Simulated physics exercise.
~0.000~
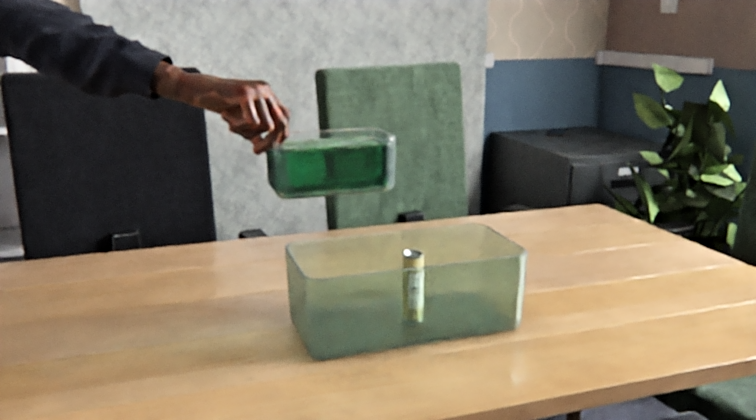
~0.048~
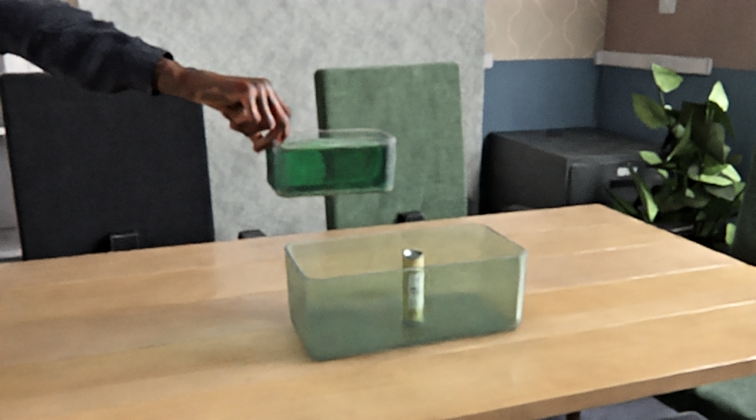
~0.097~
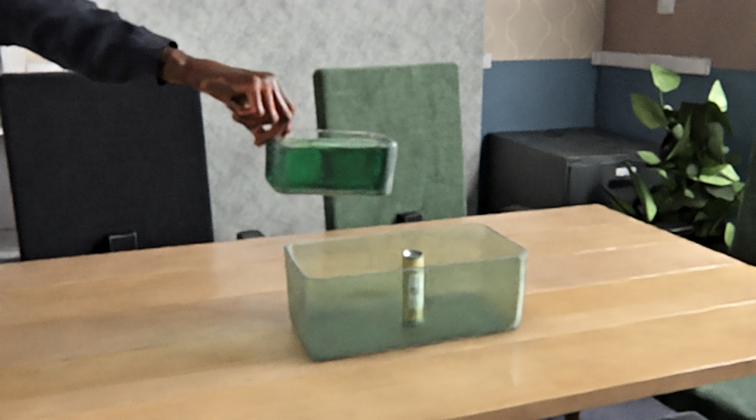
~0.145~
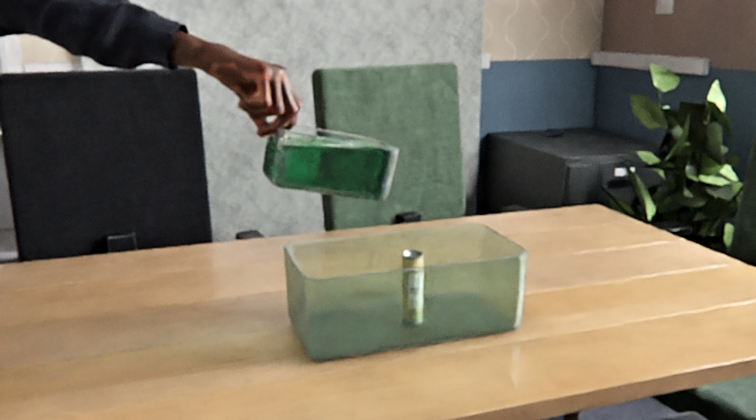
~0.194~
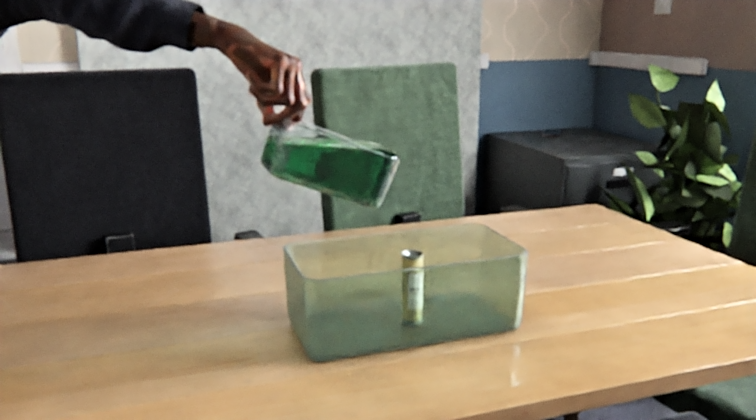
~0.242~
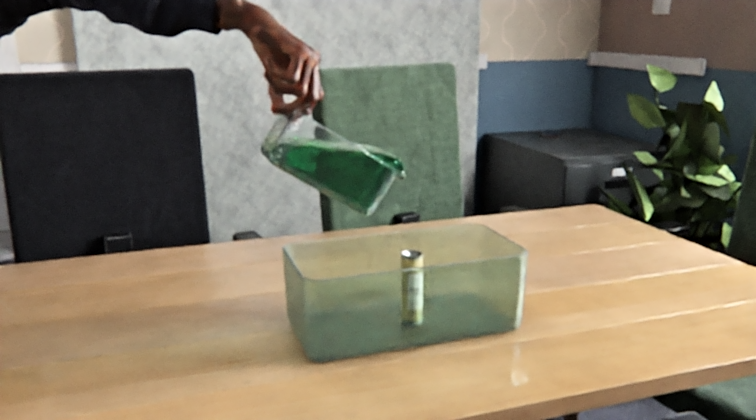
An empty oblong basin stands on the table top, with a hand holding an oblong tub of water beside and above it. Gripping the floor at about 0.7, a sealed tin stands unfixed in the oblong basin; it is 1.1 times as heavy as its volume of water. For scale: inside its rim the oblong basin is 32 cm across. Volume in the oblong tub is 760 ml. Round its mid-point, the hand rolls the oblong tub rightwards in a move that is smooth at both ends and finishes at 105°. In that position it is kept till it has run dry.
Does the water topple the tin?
It is not upset.
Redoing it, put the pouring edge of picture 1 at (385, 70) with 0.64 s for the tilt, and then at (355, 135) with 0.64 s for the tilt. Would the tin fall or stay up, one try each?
First it stays on its base; then it tips over.
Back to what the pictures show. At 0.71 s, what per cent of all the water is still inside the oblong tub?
3 per cent or so.
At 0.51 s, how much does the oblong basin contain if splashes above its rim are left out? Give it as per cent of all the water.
Roughly 48 percent of it.
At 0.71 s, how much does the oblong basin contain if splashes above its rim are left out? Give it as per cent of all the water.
The share is close to 92 percent.
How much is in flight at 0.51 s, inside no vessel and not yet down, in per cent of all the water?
Estimate: Some 38 % of the total.
Then, 0.51 s in, the tilt is 95° and 15 per cent is still to pour; the tin stands where it began.
Then, 0.71 s in, the tilt is 105° and 3 per cent is still to pour; the tin stands where it began.
Then, 0.92 s in, the tilt is 105° and 0 per cent is still to pour; the tin stands where it began.
Then, 1.14 s in, the tilt is 105° and 0 per cent is still to pour; the tin stands where it began.
Finally, the tin stands where it began.
